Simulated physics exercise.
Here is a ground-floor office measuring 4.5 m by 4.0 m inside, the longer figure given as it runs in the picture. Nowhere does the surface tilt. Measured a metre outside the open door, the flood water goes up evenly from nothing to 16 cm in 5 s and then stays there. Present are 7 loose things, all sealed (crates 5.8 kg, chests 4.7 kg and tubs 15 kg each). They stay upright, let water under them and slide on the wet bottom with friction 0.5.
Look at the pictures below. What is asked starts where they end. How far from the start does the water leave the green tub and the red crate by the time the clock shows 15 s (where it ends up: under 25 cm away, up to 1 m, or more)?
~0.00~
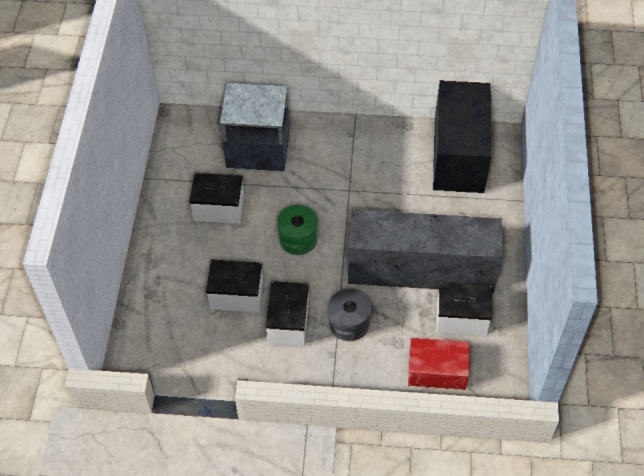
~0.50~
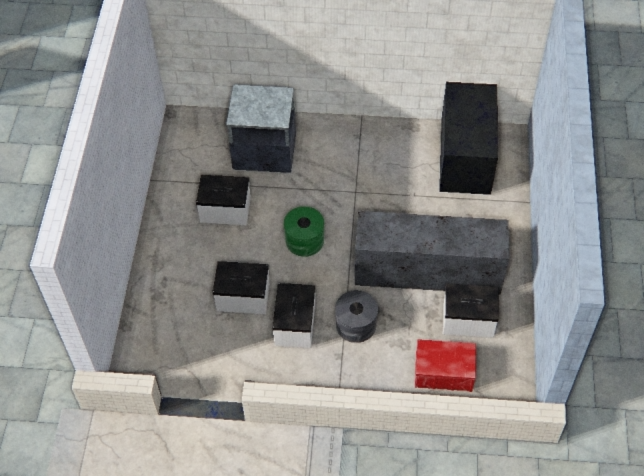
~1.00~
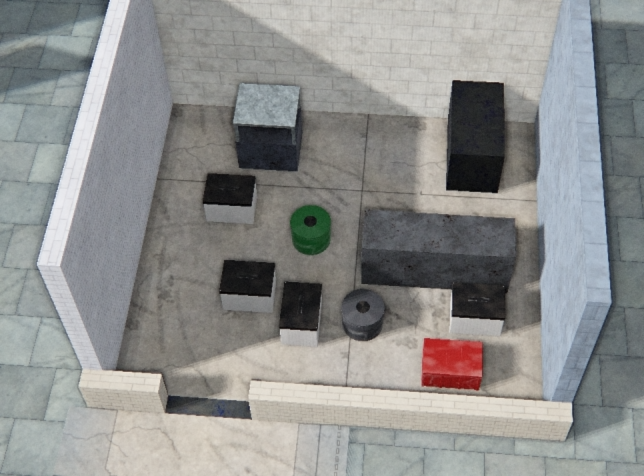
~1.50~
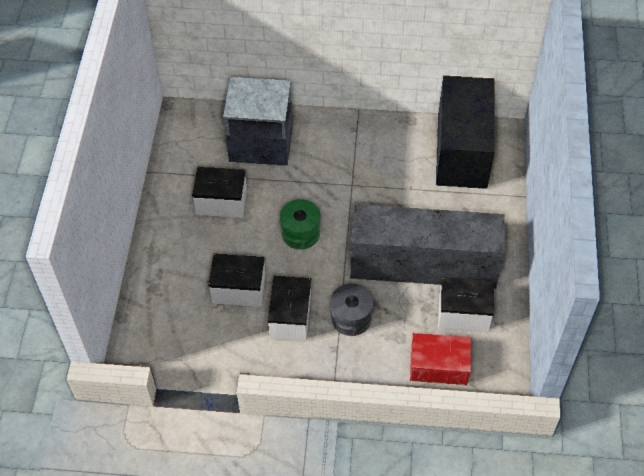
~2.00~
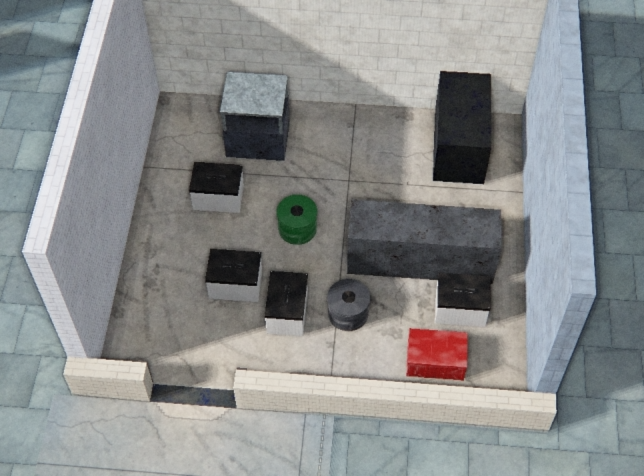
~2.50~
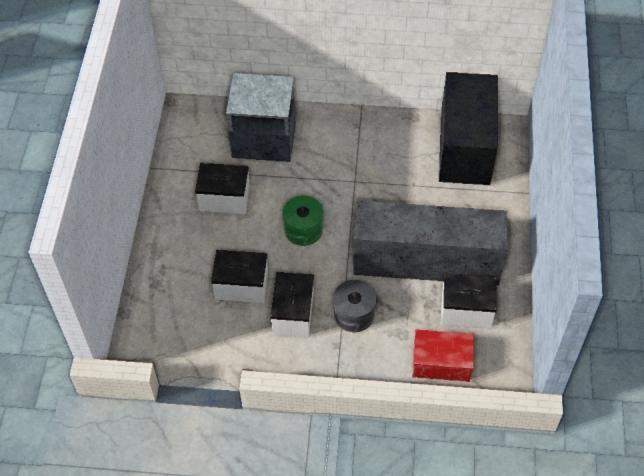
Outcome: Green tub sits tight, red crate sits tight.
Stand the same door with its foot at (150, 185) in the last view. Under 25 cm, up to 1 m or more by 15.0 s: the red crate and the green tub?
In that case the red crate shifts a modest distance, the green tub remains where it is.
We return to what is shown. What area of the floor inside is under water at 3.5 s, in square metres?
Some 1.0 m2 of it.
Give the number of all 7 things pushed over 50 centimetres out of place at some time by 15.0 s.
My count gives 3.
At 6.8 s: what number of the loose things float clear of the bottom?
Of them, 2.
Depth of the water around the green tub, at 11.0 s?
I'd say around 5 cm.
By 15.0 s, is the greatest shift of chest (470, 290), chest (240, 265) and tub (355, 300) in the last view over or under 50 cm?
The first is lower, the second higher and the third lower.
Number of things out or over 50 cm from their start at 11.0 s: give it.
By my tally, 3.
After 3.5 s the green tub is near (303, 212), 0.0 m from its start, aground; the red crate is near (444, 349), 0.0 m from its start, aground; 0 afloat.
After 6.8 s the green tub is near (303, 212), 0.0 m from its start, aground; the red crate is near (444, 349), 0.0 m from its start, aground; 2 afloat.
After 11.0 s the green tub is near (303, 212), 0.0 m from its start, aground; the red crate is near (444, 349), 0.0 m from its start, aground; 3 afloat.
After 15.0 s the green tub is near (303, 212), 0.0 m from its start, aground; the red crate is near (443, 350), 0.0 m from its start, afloat; 5 afloat.
